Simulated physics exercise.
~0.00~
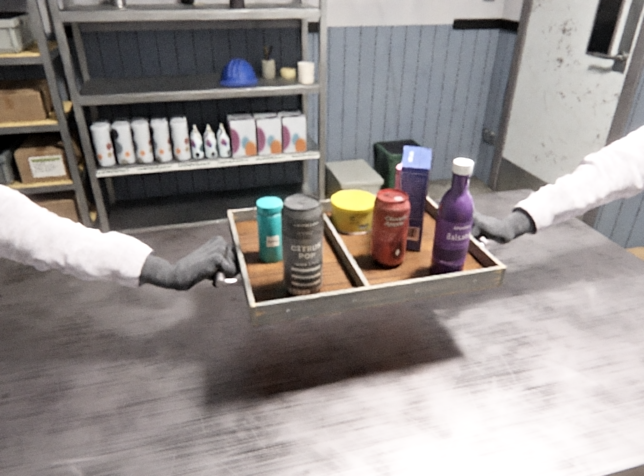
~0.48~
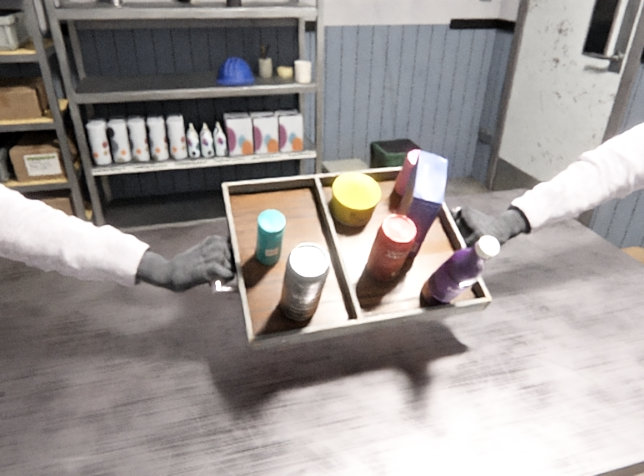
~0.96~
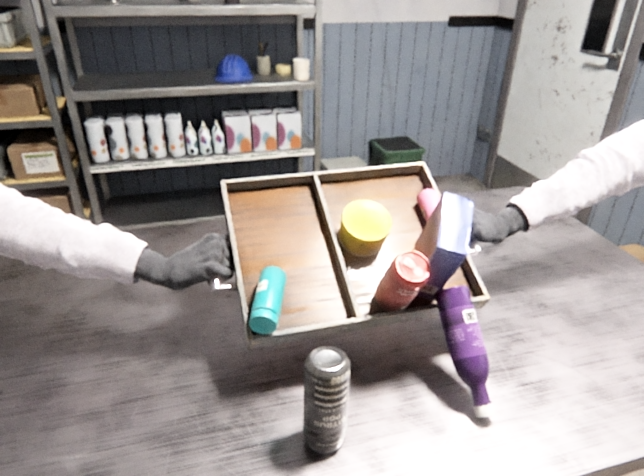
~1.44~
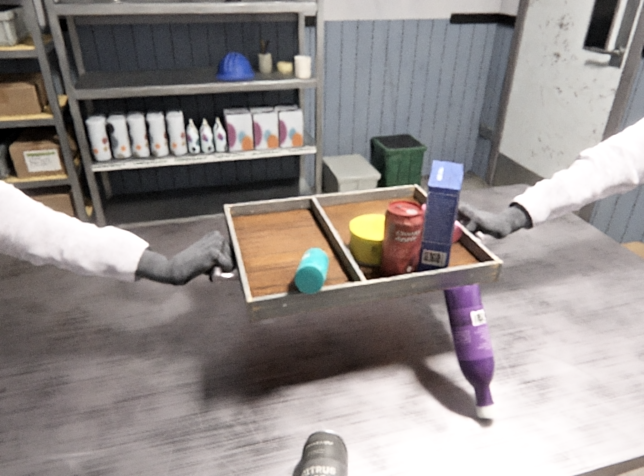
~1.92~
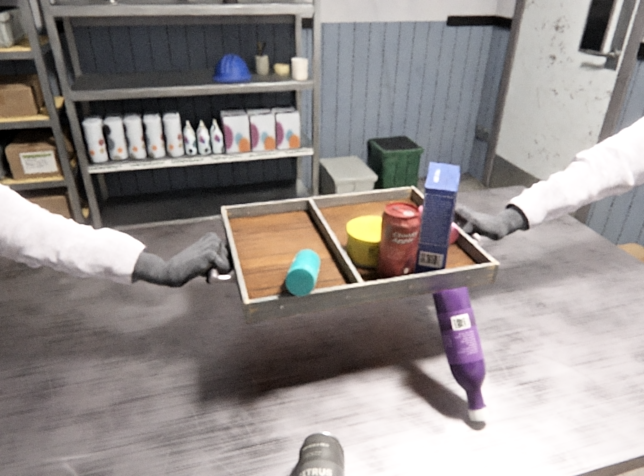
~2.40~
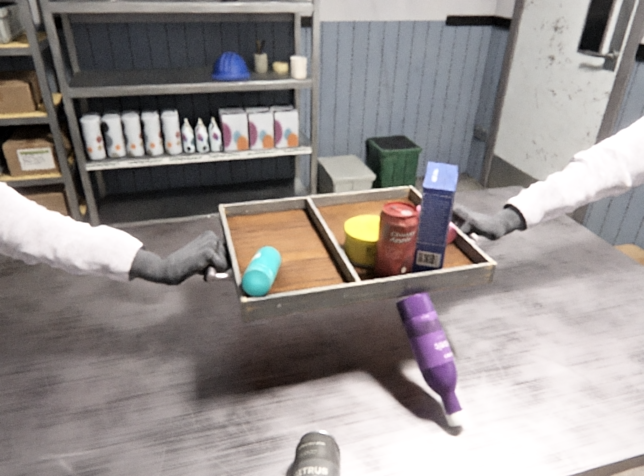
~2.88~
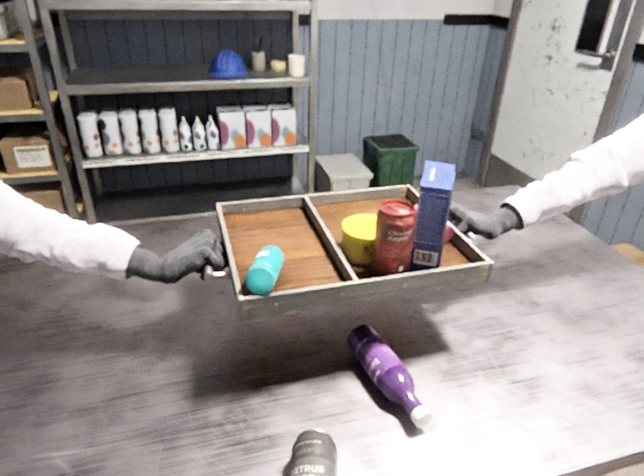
Two gloved hands in white sleeves hold a divided wooden tray above a grey table in a storeroom, seen from the front with shelves behind. A turquoise shaker and a grey can stand on the left side, with a yellow tub, red can, tall blue packet and purple bottle on the right. The near edge dips, and everything leans or slides forward. The grey can and purple bottle drop off upside down, while the turquoise shaker topples. The tray levels, the shaker rolls about, and the bottle tips onto the table, leaving the red can and blue packet upright.
